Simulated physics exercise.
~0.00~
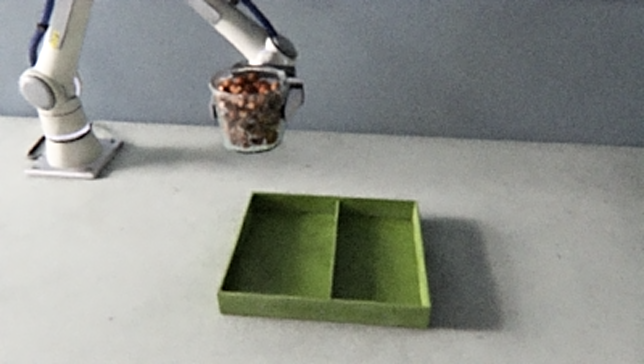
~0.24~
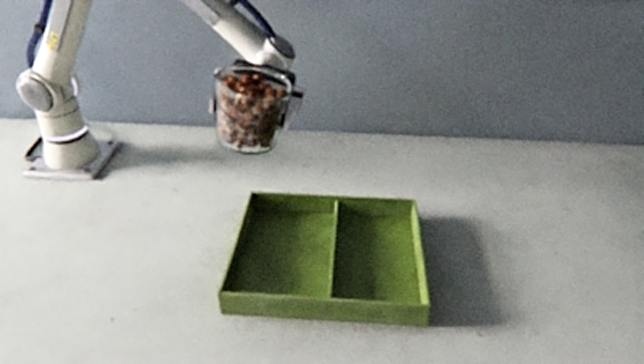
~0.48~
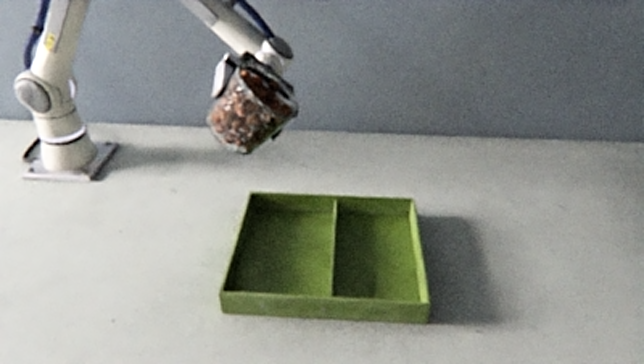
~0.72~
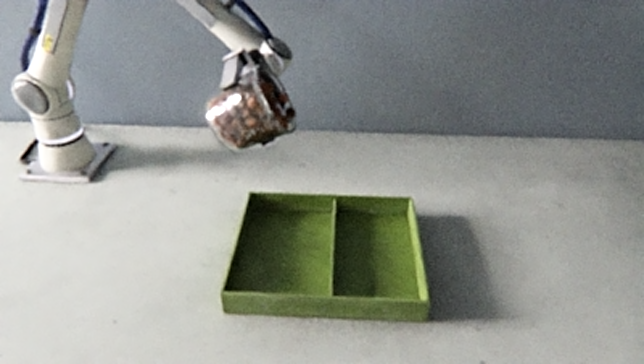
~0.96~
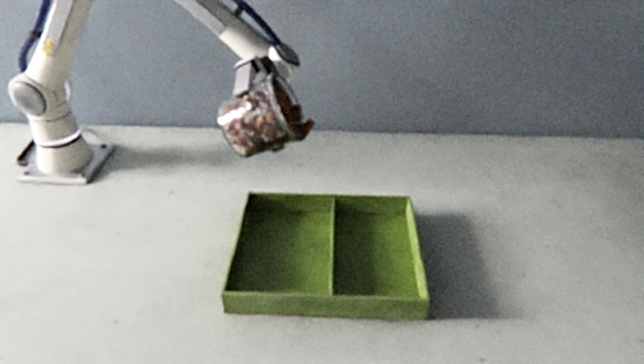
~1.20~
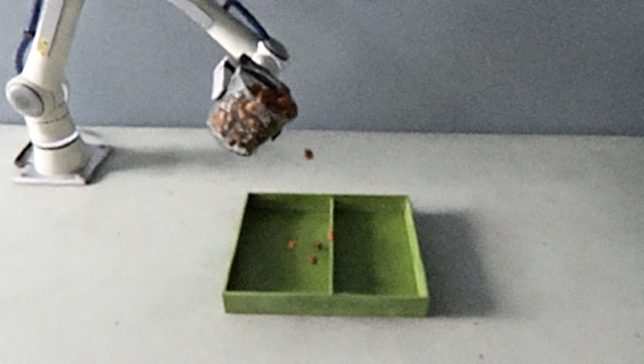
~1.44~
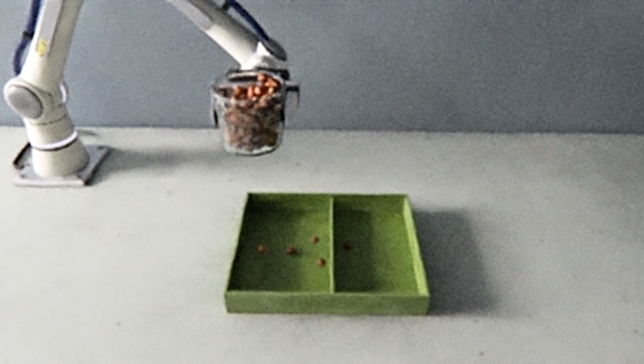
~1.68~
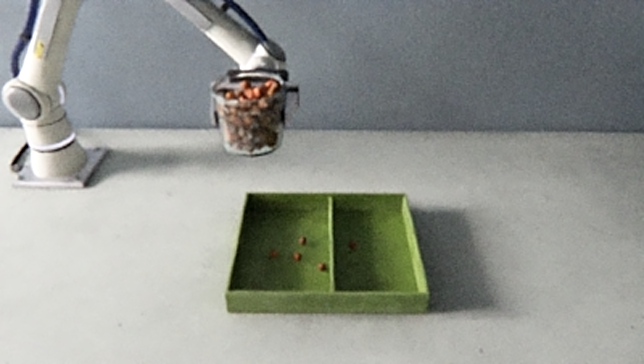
Robot arm tipping a clear tumbler of hazelnuts above a divided green tray, spilling a few, then holding it upright, still mostly full.
